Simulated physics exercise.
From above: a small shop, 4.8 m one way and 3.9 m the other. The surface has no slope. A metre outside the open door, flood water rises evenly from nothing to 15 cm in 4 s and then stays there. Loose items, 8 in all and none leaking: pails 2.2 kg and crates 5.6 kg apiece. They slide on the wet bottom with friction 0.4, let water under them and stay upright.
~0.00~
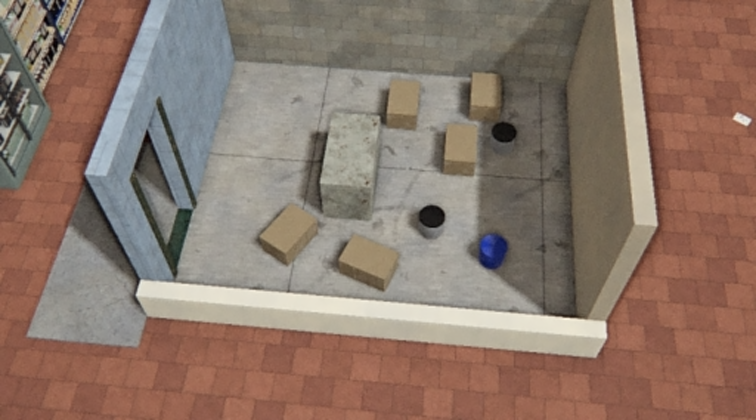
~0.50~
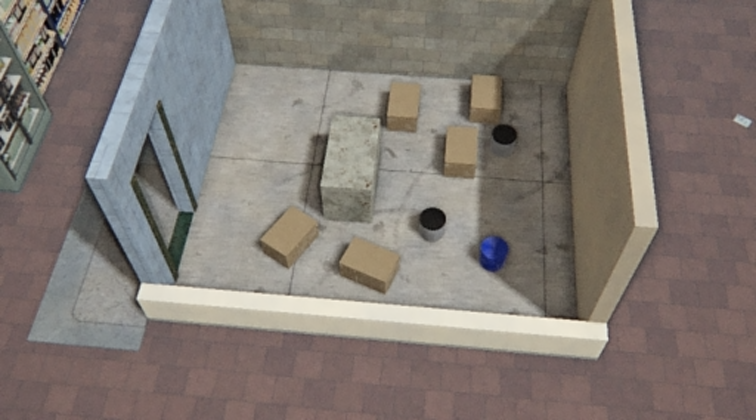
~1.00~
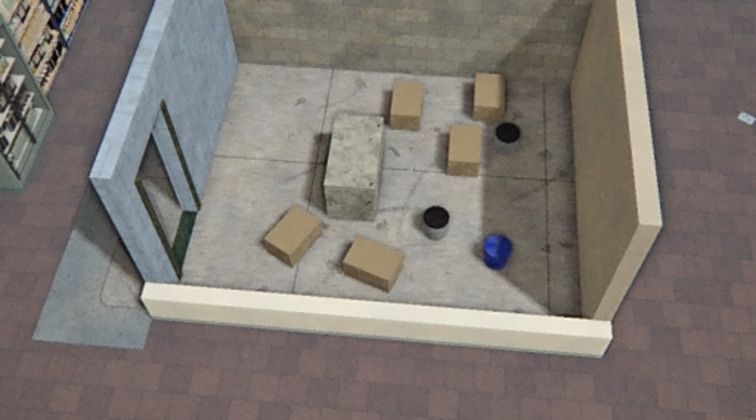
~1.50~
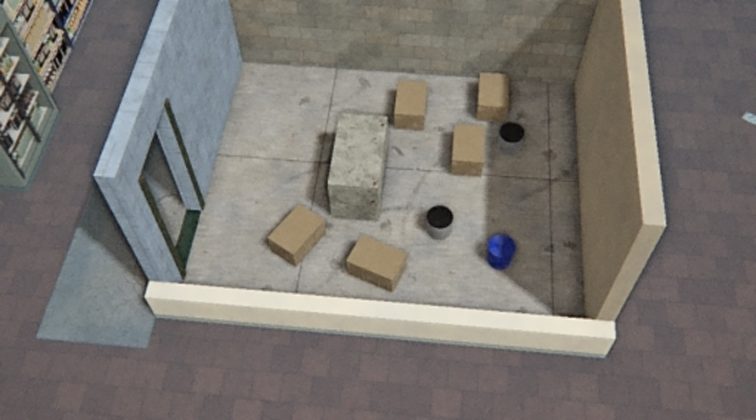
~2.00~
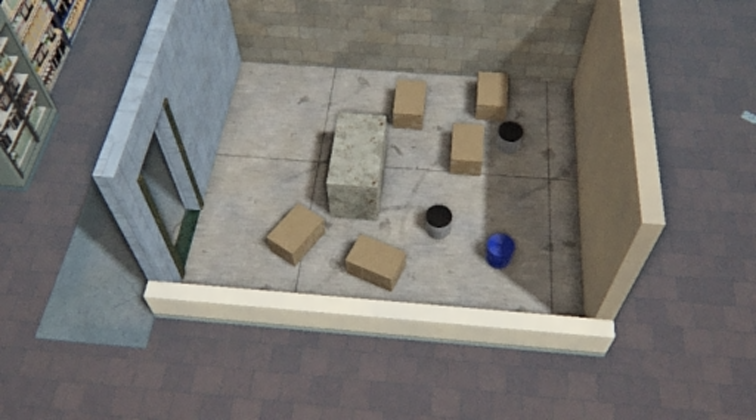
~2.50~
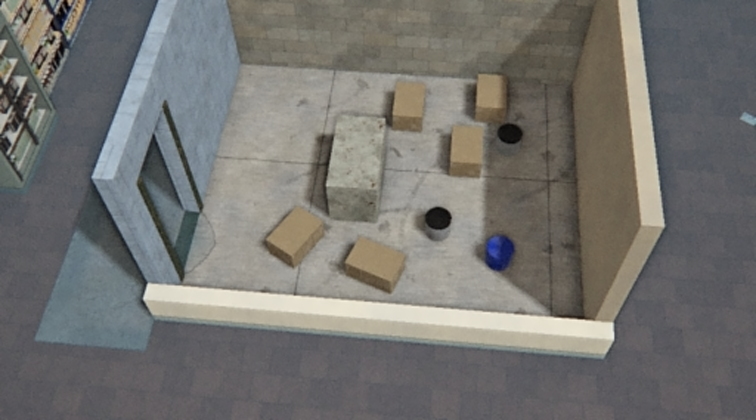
A small shop with a pale floor, open at the top, is seen from high above, with brown paving around it and crowded shelves at the upper left. Inside are a grey block, five tan crates, two dark-topped pails and a blue pail at the lower right, with a doorway on the left. The objects stay put while the paving turns from reddish to greyish and the camera shifts very slightly.
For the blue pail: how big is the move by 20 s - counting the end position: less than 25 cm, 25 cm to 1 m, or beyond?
The blue pail travels far.
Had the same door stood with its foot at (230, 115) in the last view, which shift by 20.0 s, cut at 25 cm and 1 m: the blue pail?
Then the blue pail gets carried off.
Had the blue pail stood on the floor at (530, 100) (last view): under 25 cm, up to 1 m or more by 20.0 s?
It ends far away.
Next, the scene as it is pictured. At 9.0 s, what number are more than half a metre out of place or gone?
4 of them.
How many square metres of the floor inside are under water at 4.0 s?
Roughly 2.5 m2.
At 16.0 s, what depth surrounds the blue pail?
About 7 cm.
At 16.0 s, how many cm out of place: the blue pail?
Roughly 300 cm by then.
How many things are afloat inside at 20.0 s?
At that moment 8.
After 4.0 s the blue pail is near (501, 247), 0.0 m from its start, aground; 0 afloat.
After 9.0 s the blue pail is near (571, 200), 1.1 m from its start, afloat; 3 afloat.
After 16.0 s the blue pail is near (429, 80), 2.8 m from its start, afloat; 8 afloat.
After 20.0 s the blue pail is near (340, 104), 3.0 m from its start, afloat; 8 afloat.
